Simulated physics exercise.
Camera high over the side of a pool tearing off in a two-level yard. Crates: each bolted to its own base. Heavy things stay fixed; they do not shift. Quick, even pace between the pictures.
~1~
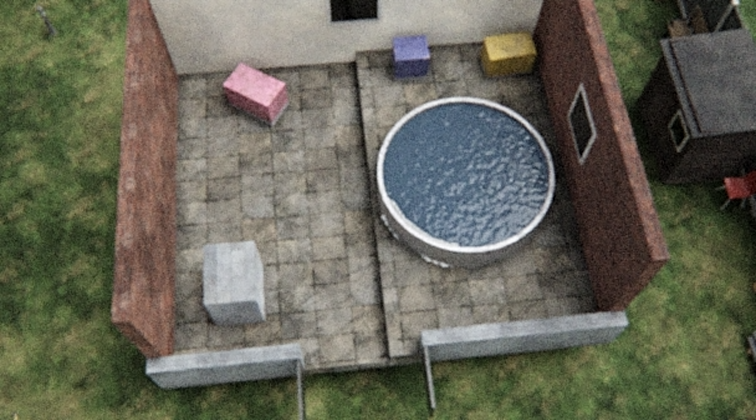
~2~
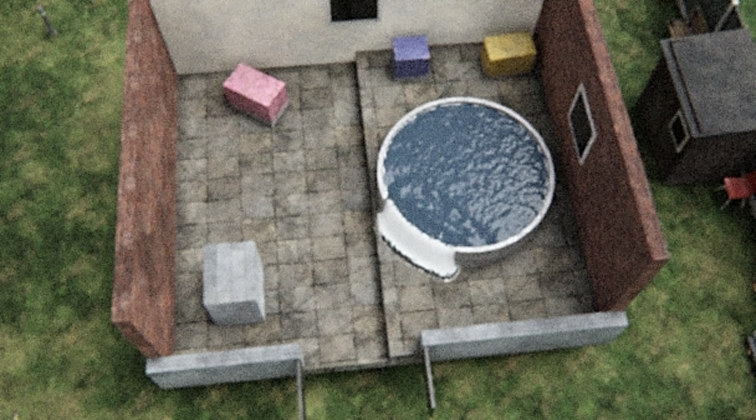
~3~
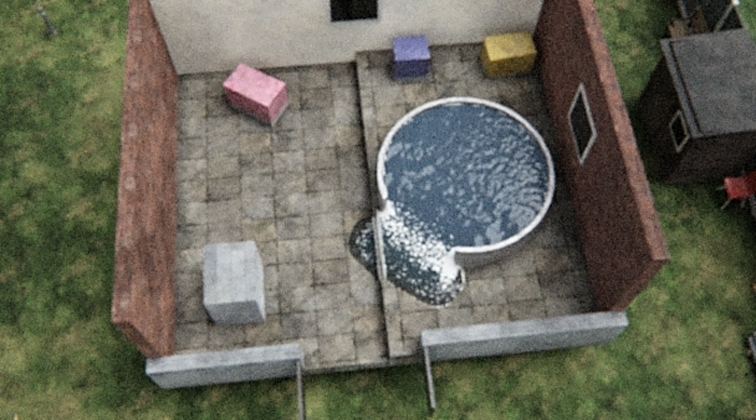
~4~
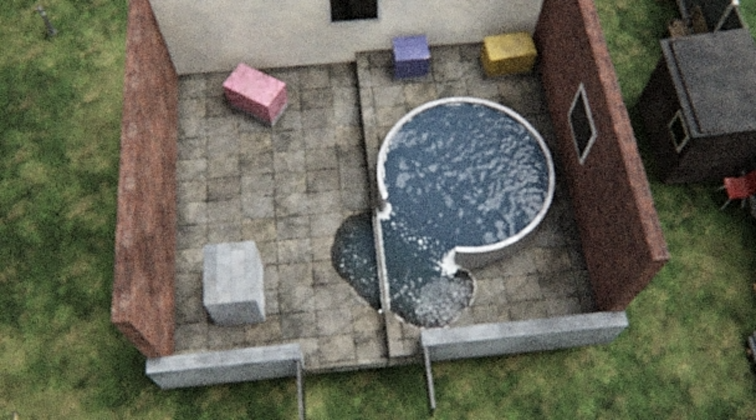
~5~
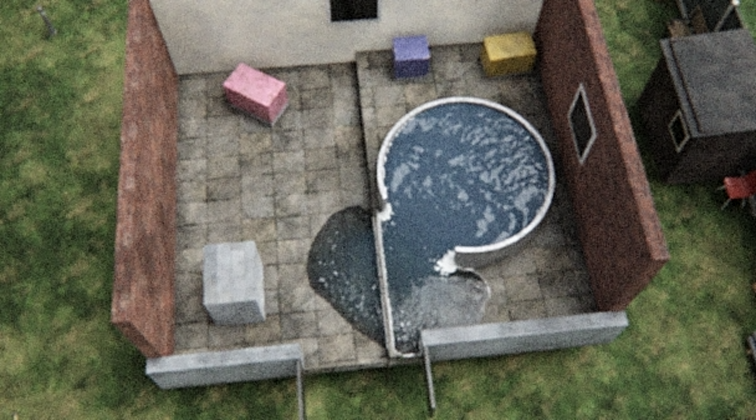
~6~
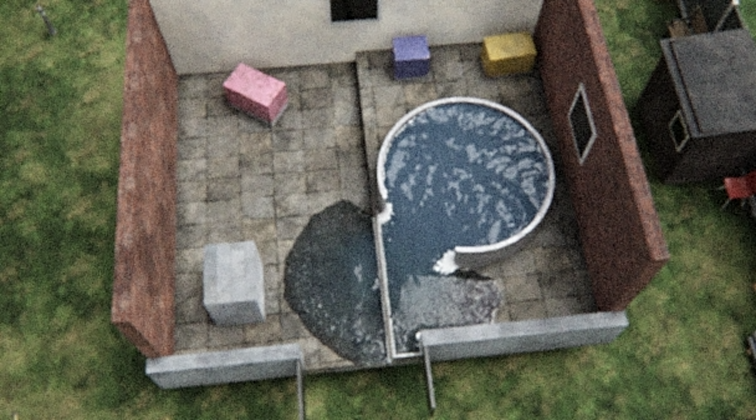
Water bursting through a gap in a round pool's near-left side, spreading across paving on both levels of a walled yard.
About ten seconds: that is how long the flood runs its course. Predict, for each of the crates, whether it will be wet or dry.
As I see it, the pink crate meets the water; the yellow crate never meets the water; the blue crate never meets the water.
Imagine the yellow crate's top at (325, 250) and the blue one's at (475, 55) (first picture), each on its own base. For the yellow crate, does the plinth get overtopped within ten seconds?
The yellow crate is flooded.
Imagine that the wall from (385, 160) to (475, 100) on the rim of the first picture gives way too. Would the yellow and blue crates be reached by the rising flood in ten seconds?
Note: Yellow one is overtopped; blue one is overtopped.
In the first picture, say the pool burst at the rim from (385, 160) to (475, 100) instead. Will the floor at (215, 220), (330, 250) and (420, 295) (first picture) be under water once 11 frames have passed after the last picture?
Going through them in turn: Still unsoaked, then still unsoaked, then still unsoaked.
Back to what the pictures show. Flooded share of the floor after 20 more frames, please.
Close to 50 in a hundred, I think.
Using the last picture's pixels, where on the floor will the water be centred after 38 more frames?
I'd place it roughly at (372, 218).
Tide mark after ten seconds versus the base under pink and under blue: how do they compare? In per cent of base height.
I'd put it at some 150 % for one and some 0 % for the other, in that order.
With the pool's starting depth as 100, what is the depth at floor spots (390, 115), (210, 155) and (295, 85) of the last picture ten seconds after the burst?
About 0, 12, 12 %.
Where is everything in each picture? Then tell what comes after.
The round pool at (465, 173) is whole and still, in the first frame.
Water pours out at (413, 242) and has run to (455, 269), in the second frame.
The front is at (442, 301), out from the gap at (413, 243), in the third frame.
The front is at (442, 322), out from the gap at (413, 243), in the fourth frame.
The front is at a hidden place, out from the gap at (413, 243), in the fifth frame.
The front is at (290, 294), out from the gap at (413, 243), in the sixth frame.
A moment on, water covers 25 % of the floor; the pink crate not reached, the yellow crate not reached, the blue crate not reached.
Next, water covers 35 % of the floor; the pink crate not reached, the yellow crate not reached, the blue crate not reached.
Then, water covers 50 % of the floor; the pink crate not reached, the yellow crate not reached, the blue crate not reached.
Later, water covers 75 % of the floor; the pink crate water round its plinth, the yellow crate not reached, the blue crate not reached.
In the end, water covers 85 % of the floor; the pink crate was topped, the yellow crate stayed above the water, the blue crate stayed above the water.
